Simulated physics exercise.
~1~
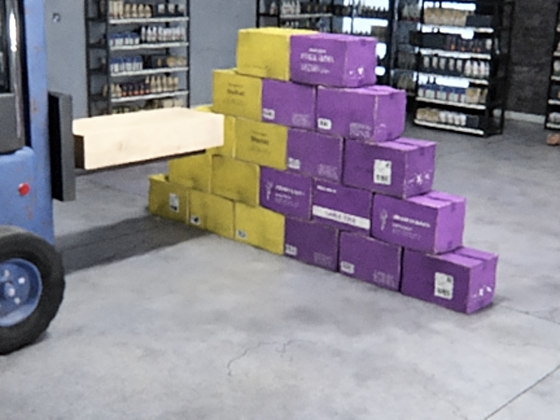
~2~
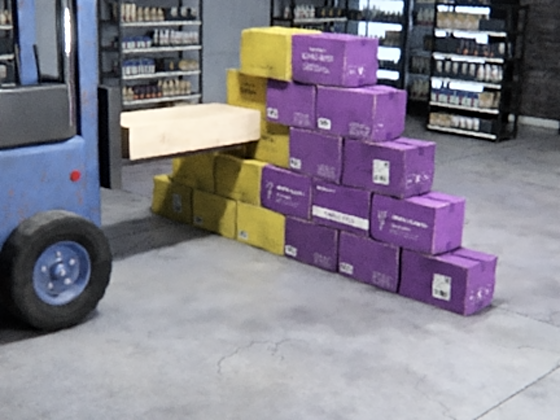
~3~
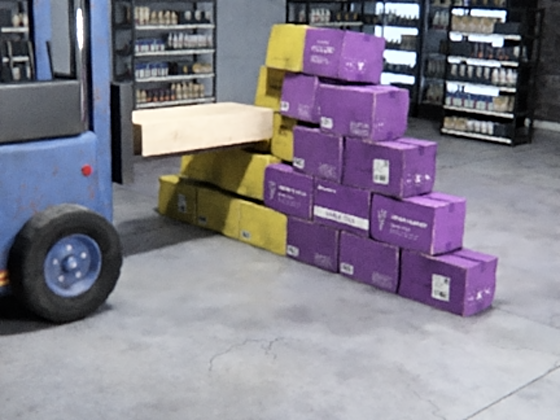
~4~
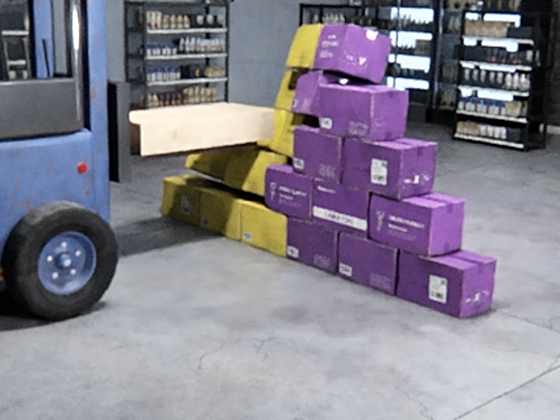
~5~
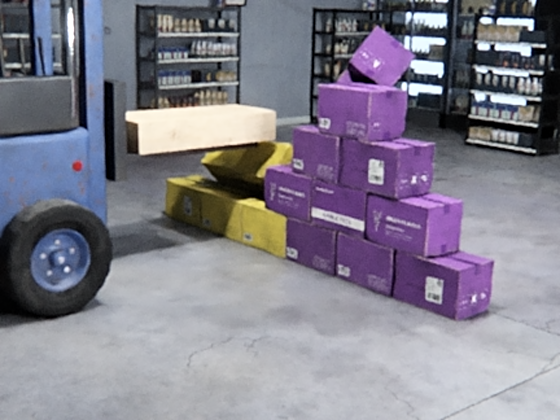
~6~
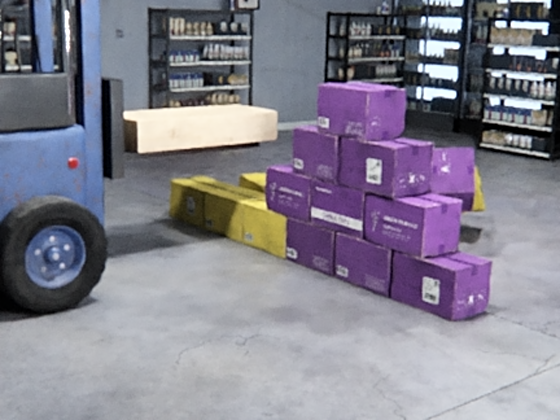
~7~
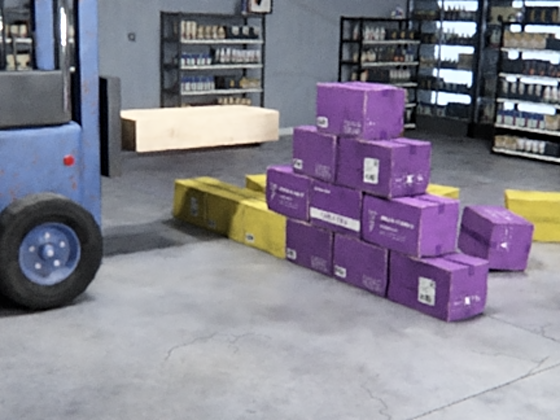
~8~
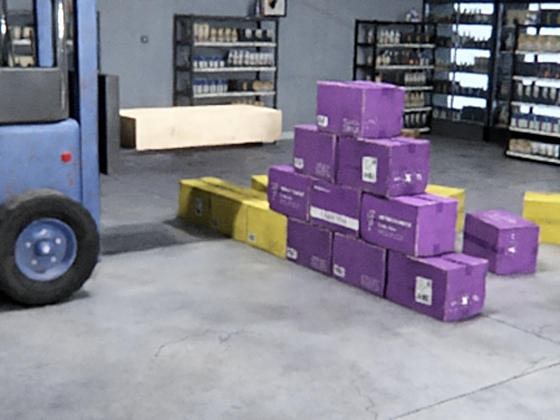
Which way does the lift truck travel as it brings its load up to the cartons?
It drives toward the right, carrying its pale load into the yellow side of the wall.
